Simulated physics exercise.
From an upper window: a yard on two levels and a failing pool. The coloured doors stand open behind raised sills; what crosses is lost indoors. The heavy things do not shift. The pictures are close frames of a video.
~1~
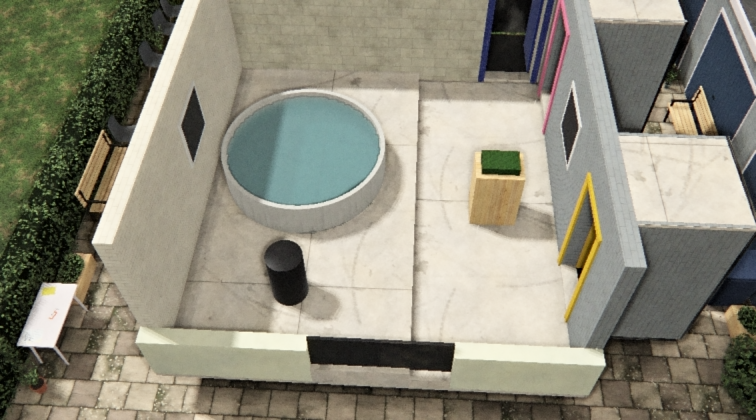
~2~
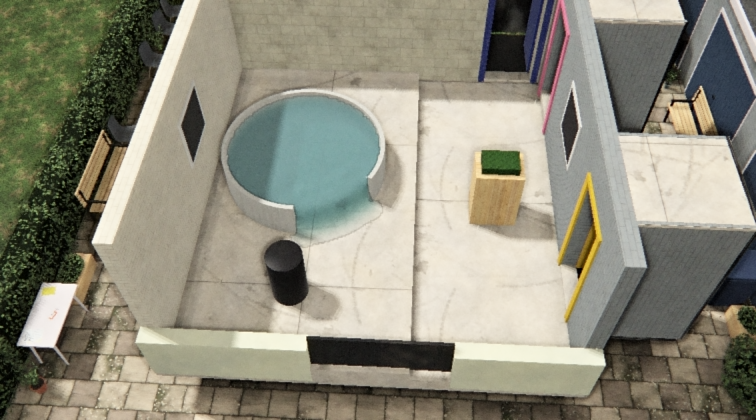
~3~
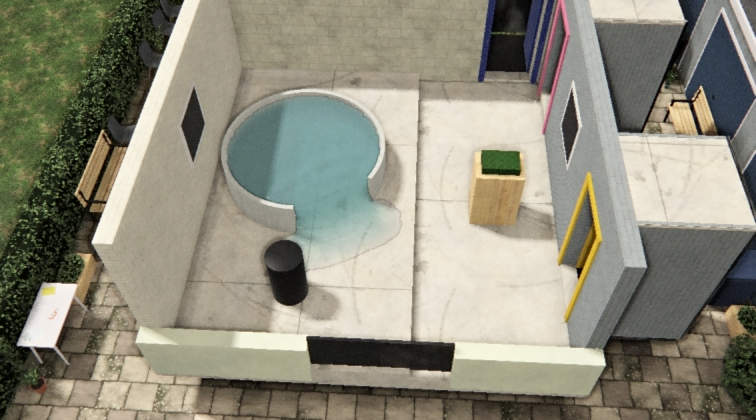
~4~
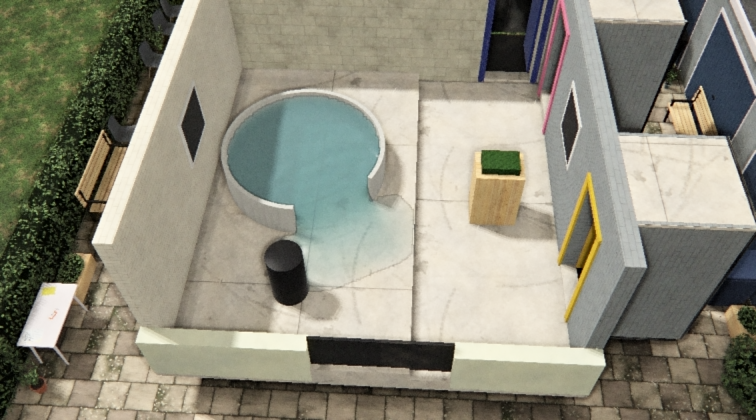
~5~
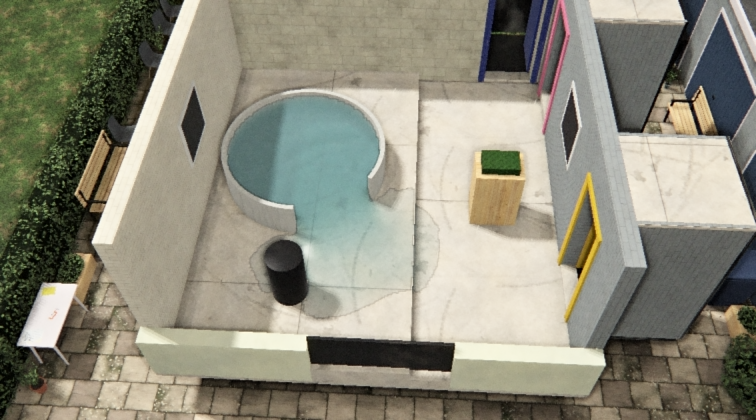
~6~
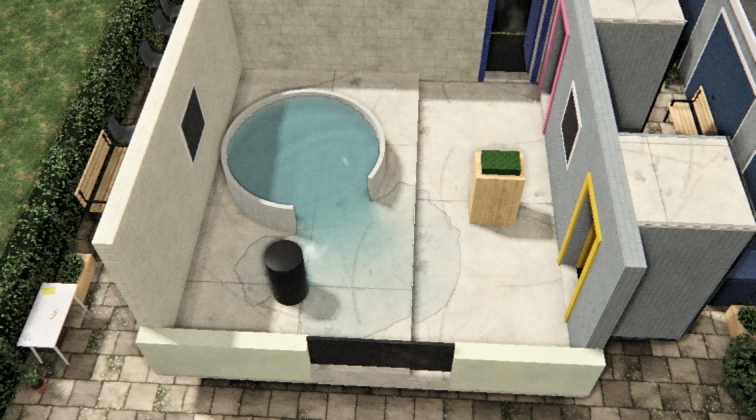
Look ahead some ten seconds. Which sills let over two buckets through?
In the end: The pink door admits no more than that; the blue door lets in a lot; the yellow door lets in a lot.
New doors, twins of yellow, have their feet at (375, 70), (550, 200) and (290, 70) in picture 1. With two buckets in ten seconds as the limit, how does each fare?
In turn: Holds, passes that mark, is under.
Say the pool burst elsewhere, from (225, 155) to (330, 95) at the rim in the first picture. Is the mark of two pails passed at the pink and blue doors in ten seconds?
In short: The pink one is over, the blue one goes over.
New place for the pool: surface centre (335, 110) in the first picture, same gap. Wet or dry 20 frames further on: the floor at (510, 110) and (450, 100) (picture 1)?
In turn: Dry, not flooded.
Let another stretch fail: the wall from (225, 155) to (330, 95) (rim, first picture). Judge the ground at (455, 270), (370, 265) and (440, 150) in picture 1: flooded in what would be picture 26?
As listed: No water, dry, covered.
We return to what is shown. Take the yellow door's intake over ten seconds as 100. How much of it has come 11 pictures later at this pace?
Near 0 in a hundred.
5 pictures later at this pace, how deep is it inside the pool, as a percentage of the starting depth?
Some 74 per cent.
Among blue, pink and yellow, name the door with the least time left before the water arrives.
That is the yellow one.
A moment on, water covers 30 % of the floor; the pink door not reached, the blue door not reached, the yellow door not reached.
Next, water covers 40 % of the floor; the pink door not reached, the blue door not reached, the yellow door wet at the sill, nothing in.
Then, water covers 50 % of the floor; the pink door not reached, the blue door not reached, the yellow door over two buckets in.
Later, water covers 80 % of the floor; the pink door wet at the sill, nothing in, the blue door over two buckets in, the yellow door far over two buckets in.
In the end, water covers 90 % of the floor; the pink door wet at the sill, nothing in, the blue door far over two buckets in, the yellow door far over two buckets in.
